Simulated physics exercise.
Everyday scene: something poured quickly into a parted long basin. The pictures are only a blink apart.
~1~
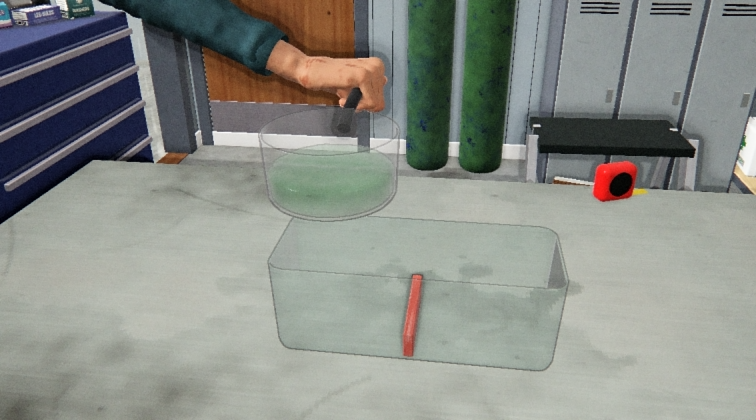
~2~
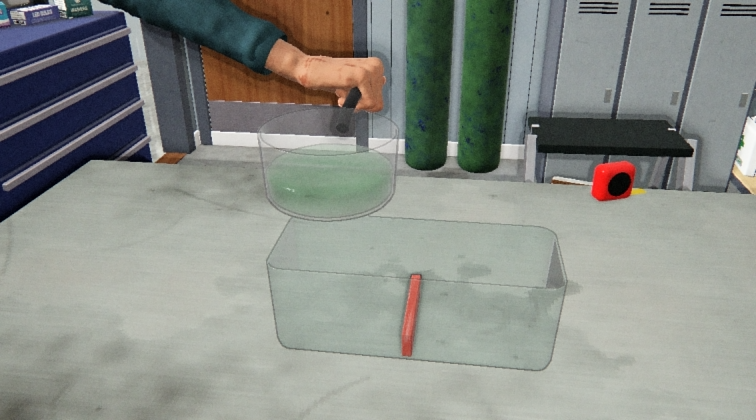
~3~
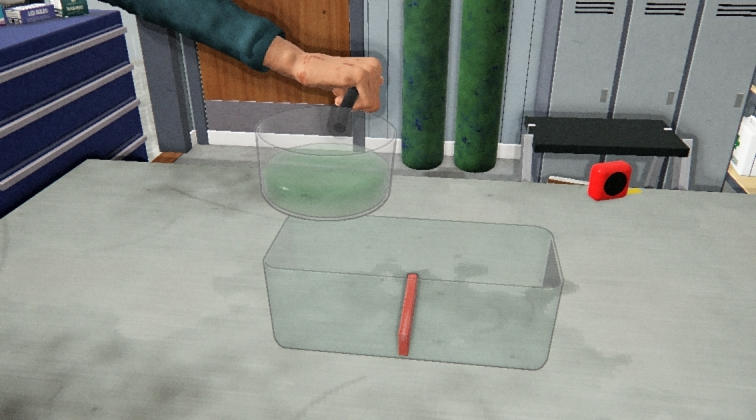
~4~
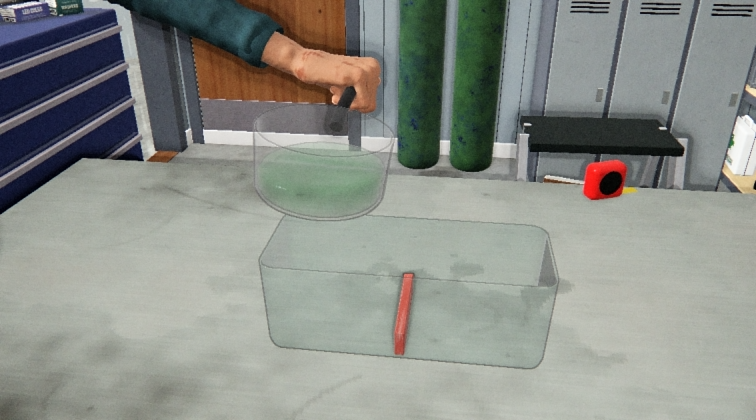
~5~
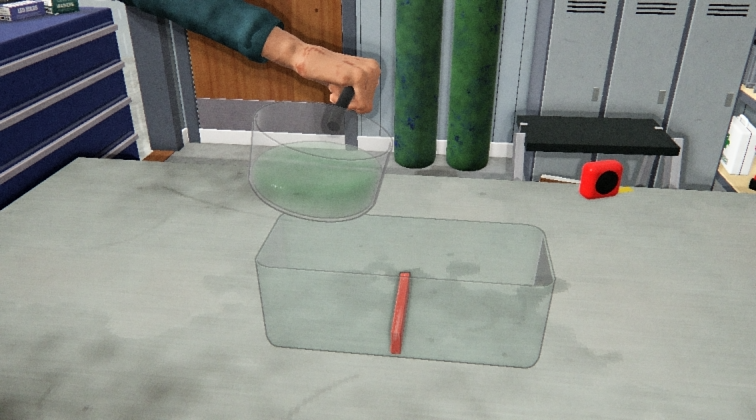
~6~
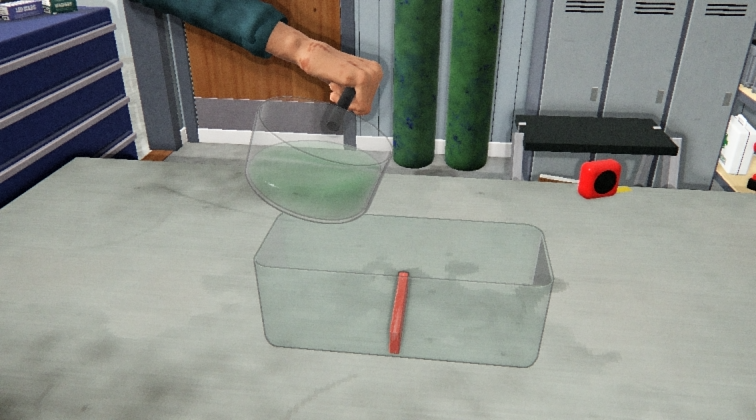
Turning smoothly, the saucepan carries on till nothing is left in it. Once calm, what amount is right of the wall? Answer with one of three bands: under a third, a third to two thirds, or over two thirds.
A third to two thirds.
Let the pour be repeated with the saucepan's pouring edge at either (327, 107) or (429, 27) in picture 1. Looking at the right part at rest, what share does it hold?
It comes out at around 10 percent and then around 85 percent.
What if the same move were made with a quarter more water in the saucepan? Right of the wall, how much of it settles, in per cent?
About 60 per cent.
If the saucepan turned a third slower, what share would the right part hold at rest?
Near 65 %.
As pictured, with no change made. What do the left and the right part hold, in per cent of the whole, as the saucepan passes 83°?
Left 0 per cent, right 15 per cent.
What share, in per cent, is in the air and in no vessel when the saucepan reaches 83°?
Roughly 30 percent.
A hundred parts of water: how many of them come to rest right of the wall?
Roughly 55 %.
A moment on, the saucepan is tipped on its side and 51 per cent is still to pour, 1 is left of the wall and 17 right of it.
Next, the saucepan is tipped right over and 8 per cent is still to pour, 35 is left of the wall and 52 right of it.
Then the saucepan is tipped right over and 0 per cent is still to pour, 46 is left of the wall and 54 right of it.
Later the saucepan is tipped right over and 0 per cent is still to pour, 46 is left of the wall and 54 right of it.
At rest 46 per cent lies left of the wall, 54 right of it and 0 outside.
